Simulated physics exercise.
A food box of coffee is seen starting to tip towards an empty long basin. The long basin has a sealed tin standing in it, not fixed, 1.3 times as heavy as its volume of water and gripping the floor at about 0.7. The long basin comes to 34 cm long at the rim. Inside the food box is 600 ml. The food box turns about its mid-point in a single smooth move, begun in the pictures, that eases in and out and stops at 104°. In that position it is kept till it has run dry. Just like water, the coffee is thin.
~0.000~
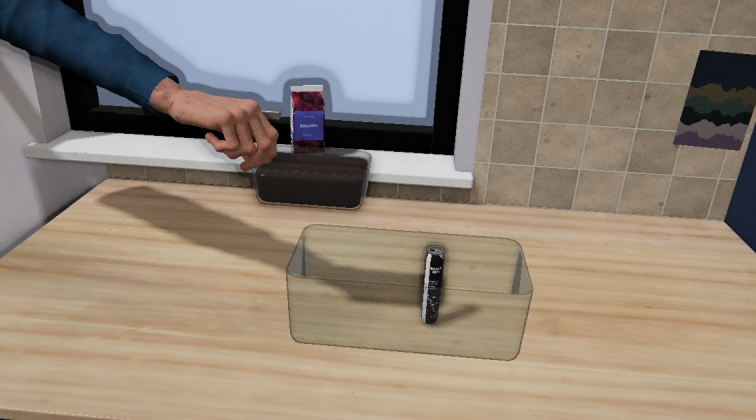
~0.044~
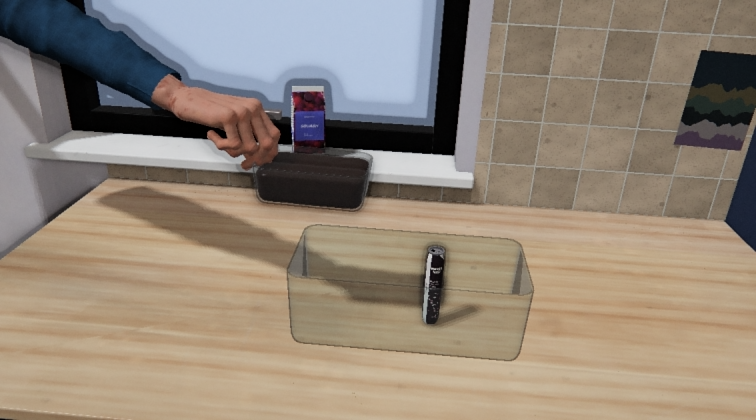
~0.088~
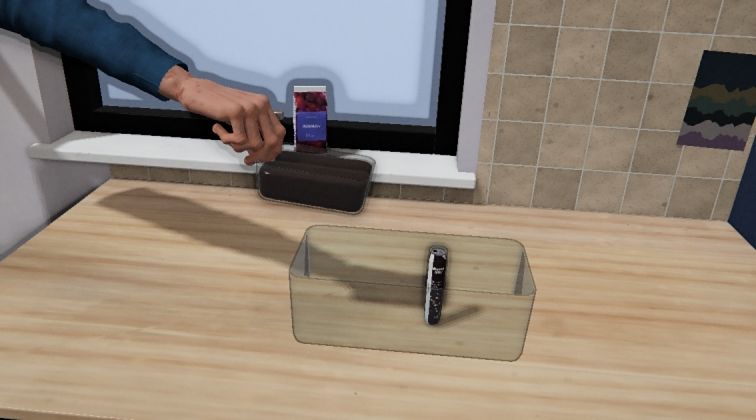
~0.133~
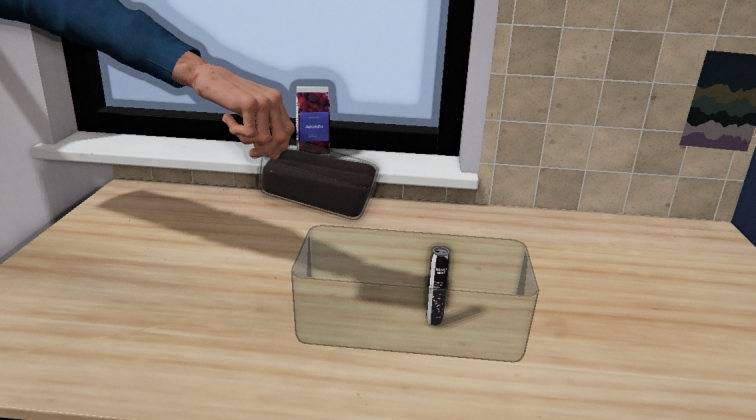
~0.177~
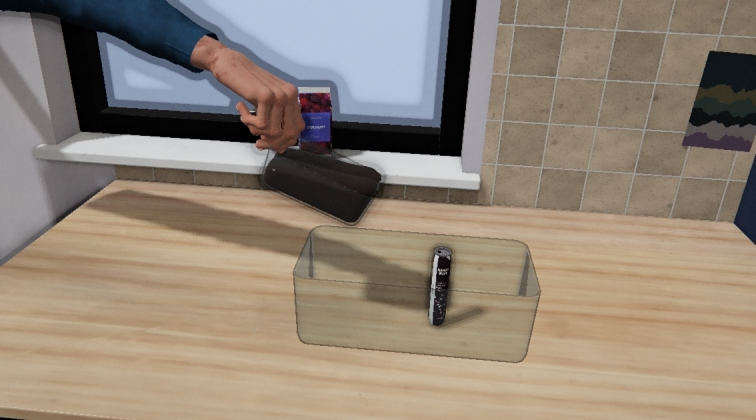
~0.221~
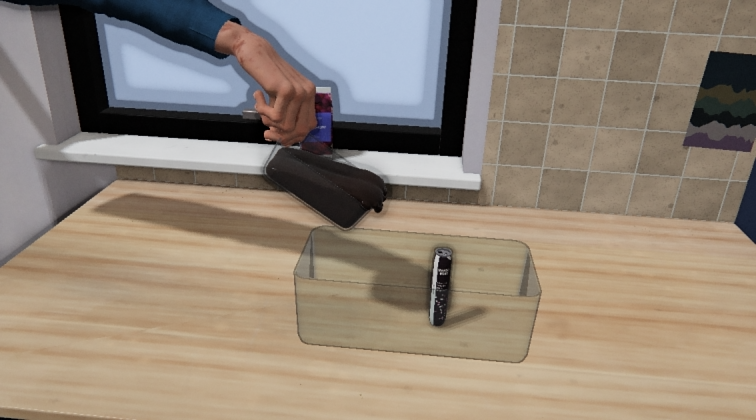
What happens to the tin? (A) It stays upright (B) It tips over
It stays upright.
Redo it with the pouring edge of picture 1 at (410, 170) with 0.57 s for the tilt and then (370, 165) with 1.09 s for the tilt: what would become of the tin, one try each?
First it stays on its base; then it stays on its base.
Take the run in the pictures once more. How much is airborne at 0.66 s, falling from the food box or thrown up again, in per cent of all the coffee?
Near 4 percent.
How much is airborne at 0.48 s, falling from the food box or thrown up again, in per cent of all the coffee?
My guess is roughly 22 %.
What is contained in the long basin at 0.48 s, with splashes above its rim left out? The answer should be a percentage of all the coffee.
The basin holds roughly 72 in a hundred parts at that moment.
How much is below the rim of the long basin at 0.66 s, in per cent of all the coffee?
The share is close to 96 percent.
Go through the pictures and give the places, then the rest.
In the first frame, tilt 0°; pouring edge (369, 165); surface from (262, 161) to (367, 168); the long basin's rim runs from (296, 249) to (526, 267); the tin's top is at (435, 254).
In the second frame, tilt 2°; pouring edge (370, 167); surface from (263, 160) to (368, 169).
In the third frame, tilt 6°; pouring edge (373, 171); surface from (266, 159) to (371, 171).
In the fourth frame, tilt 13°; pouring edge (376, 179); surface from (270, 158) to (375, 175).
In the fifth frame, tilt 23°; pouring edge (377, 188); surface from (273, 156) to (374, 179); 3 per cent is over the edge.
In the sixth frame, tilt 34°; pouring edge (375, 198); surface from (274, 155) to (363, 180); 9 per cent is over the edge.
After 0.48 s the tilt is 97° and 6 per cent is still to pour; the tin stands where it began.
After 0.66 s the tilt is 104° and 1 per cent is still to pour; the tin stands where it began.
After 0.86 s the tilt is 104° and 0 per cent is still to pour; the tin stands where it began.
After 1.07 s the tilt is 104° and 0 per cent is still to pour; the tin stands where it began.
In the end the tin stands where it began.
